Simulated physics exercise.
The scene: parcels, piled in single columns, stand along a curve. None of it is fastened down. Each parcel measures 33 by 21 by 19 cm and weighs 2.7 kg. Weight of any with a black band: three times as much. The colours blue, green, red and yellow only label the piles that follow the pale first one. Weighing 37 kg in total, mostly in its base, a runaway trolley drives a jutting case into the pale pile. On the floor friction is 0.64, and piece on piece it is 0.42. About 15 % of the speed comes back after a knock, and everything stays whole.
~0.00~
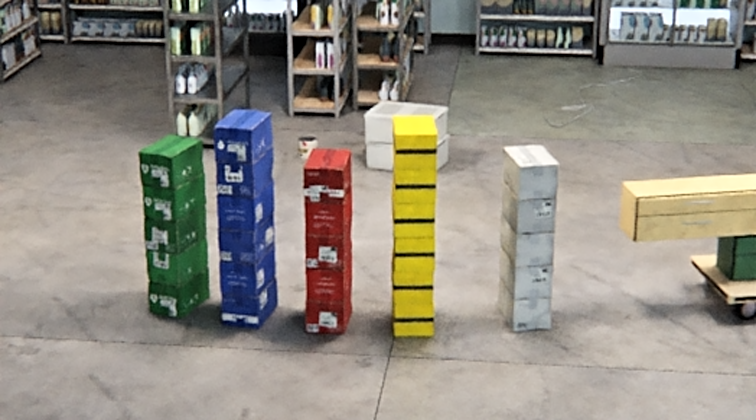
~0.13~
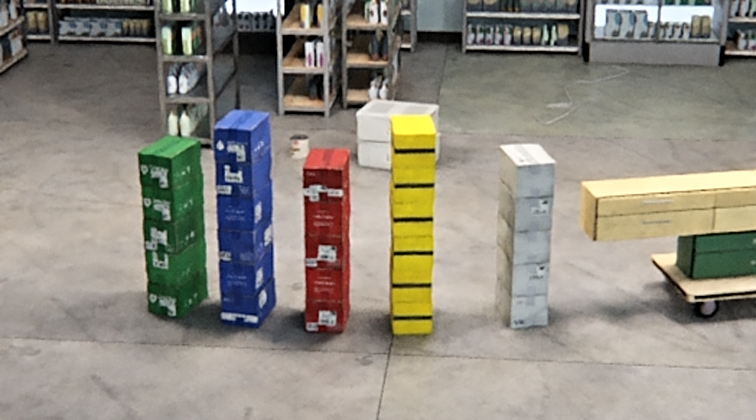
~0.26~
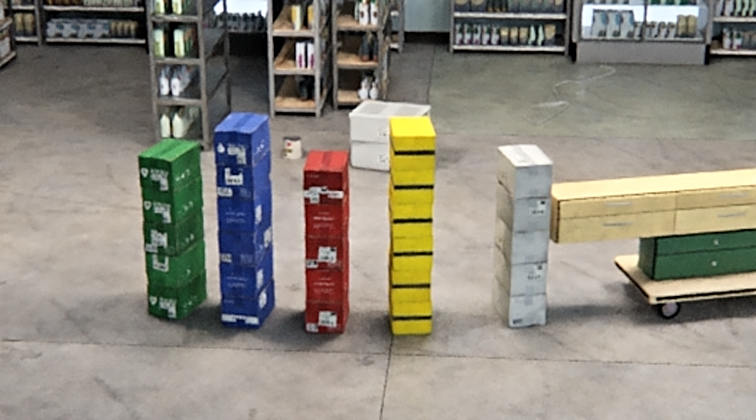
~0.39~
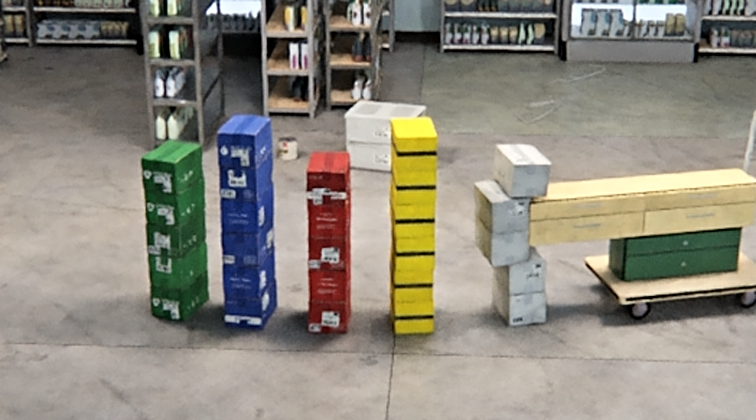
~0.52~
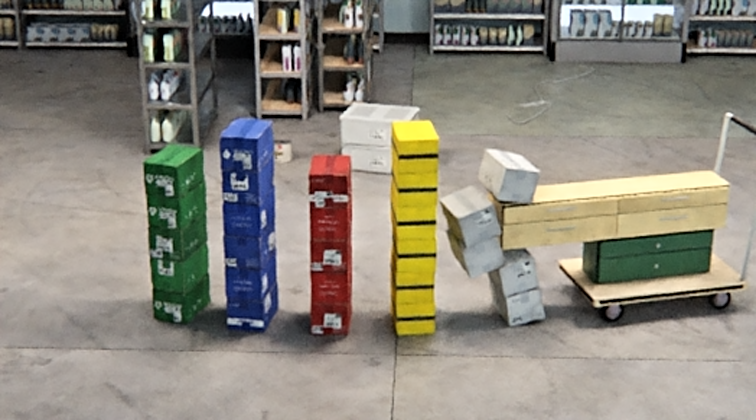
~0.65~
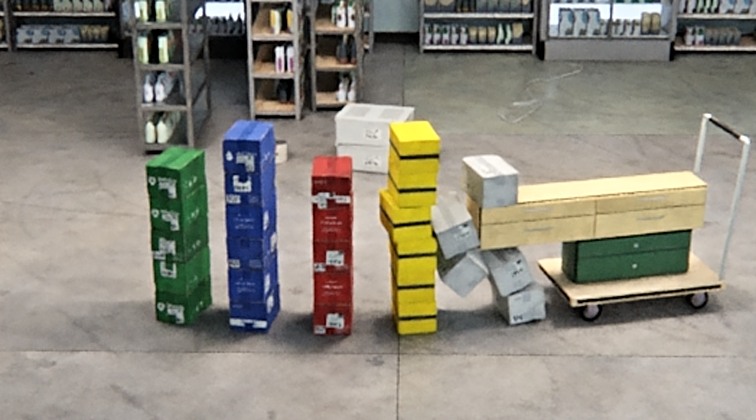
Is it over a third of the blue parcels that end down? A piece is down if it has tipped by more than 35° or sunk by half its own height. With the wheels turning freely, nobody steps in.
Yes, more than a third.
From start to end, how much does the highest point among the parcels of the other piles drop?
The top ends up some 60 cm lower.
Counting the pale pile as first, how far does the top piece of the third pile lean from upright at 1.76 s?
About 20°.
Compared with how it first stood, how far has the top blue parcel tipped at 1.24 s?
0°.
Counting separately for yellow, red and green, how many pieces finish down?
Ending so: Yellow 6, red 5, green 4.
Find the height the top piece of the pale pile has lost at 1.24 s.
I'd put it at close to 0 cm below where it started.
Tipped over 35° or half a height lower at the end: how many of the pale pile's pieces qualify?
I count 2 of the pale pieces.
After 1.24 s, 2 of the pale pile down; none of the 6 blue parcels down (0 of 22 in all colours); top blue parcel unmoved; top yellow parcel 19° from how it stood.
After 1.76 s, 2 of the pale pile down; none of the 6 blue parcels down (6 of 22 in all colours); top blue parcel 12° from how it stood; top yellow parcel 31° from how it stood, 20 cm lower.
After 2.14 s, 2 of the pale pile down; 4 of the 6 blue parcels down (19 of 22 in all colours); top blue parcel 23° from how it stood, 22 cm lower; top yellow parcel 63° from how it stood, 57 cm lower.
After 2.66 s, 2 of the pale pile down; 4 of the 6 blue parcels down (19 of 22 in all colours); top blue parcel upside down; top yellow parcel on its side.
In the end (4.3 s), 2 of the pale pile down; 4 of the 6 blue parcels down (19 of 22 in all colours); top blue parcel 96 cm lower; top red parcel upside down. That is 67 per cent. From the last view, middles, top red parcel near (13, 303).
